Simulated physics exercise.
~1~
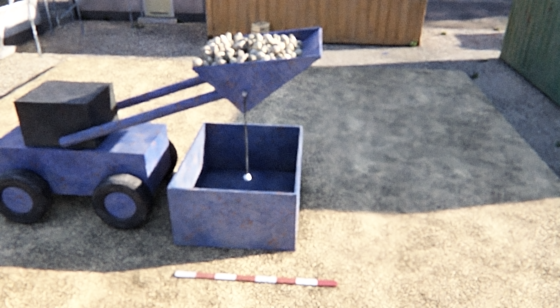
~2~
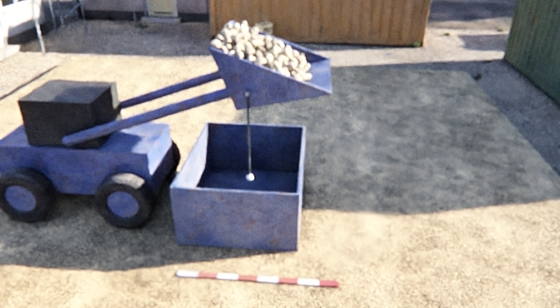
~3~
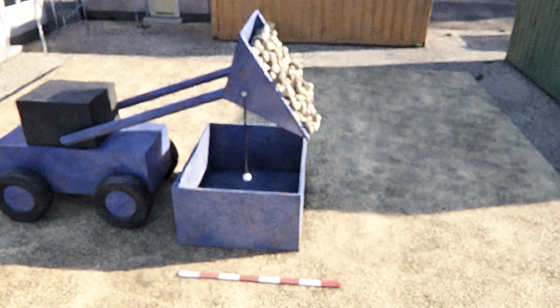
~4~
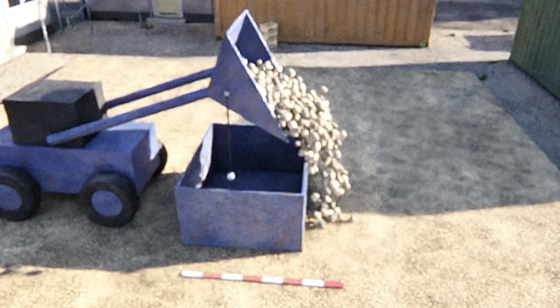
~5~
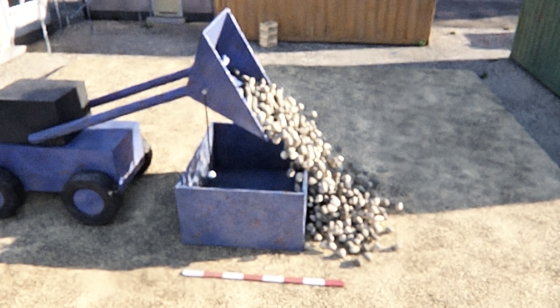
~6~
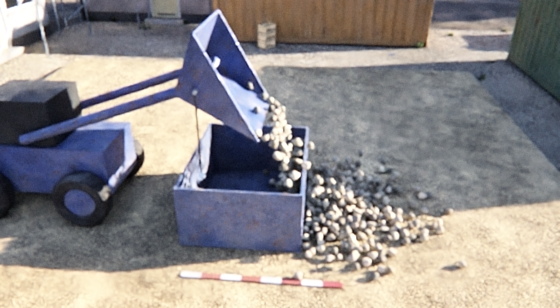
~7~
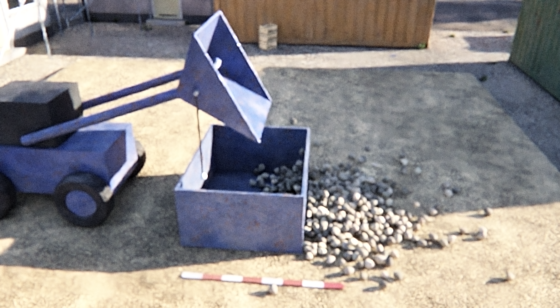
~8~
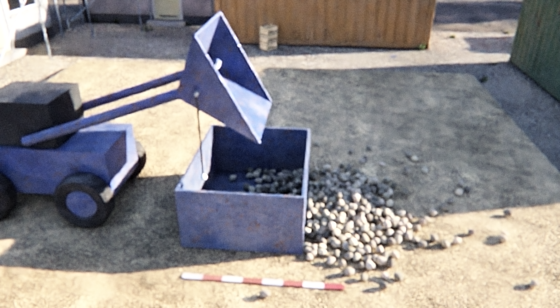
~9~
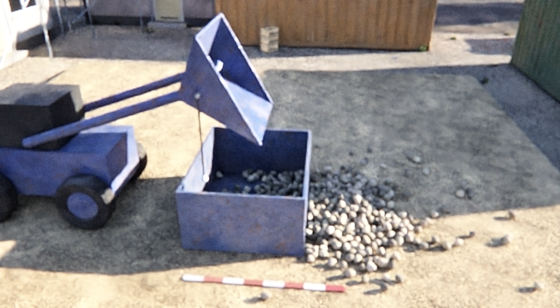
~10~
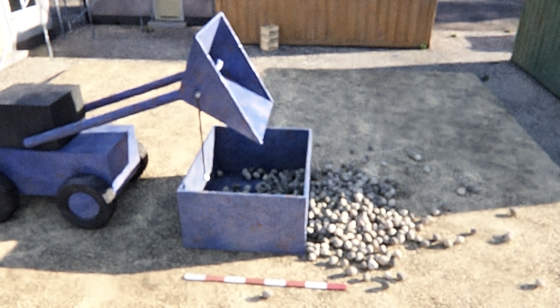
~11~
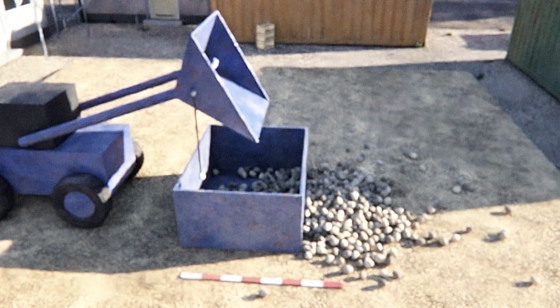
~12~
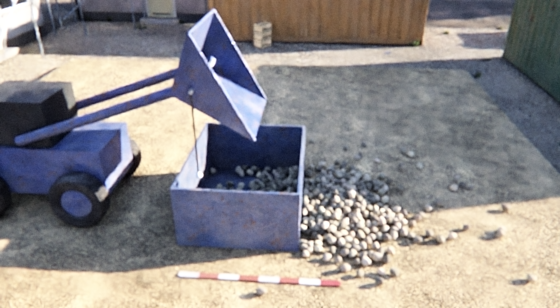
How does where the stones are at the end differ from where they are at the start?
At the start the stones are all piled in the loader's raised bucket above the bin. At the end they are down at the lower right, with most spread on the ground to the right of the bin and a smaller share inside it.
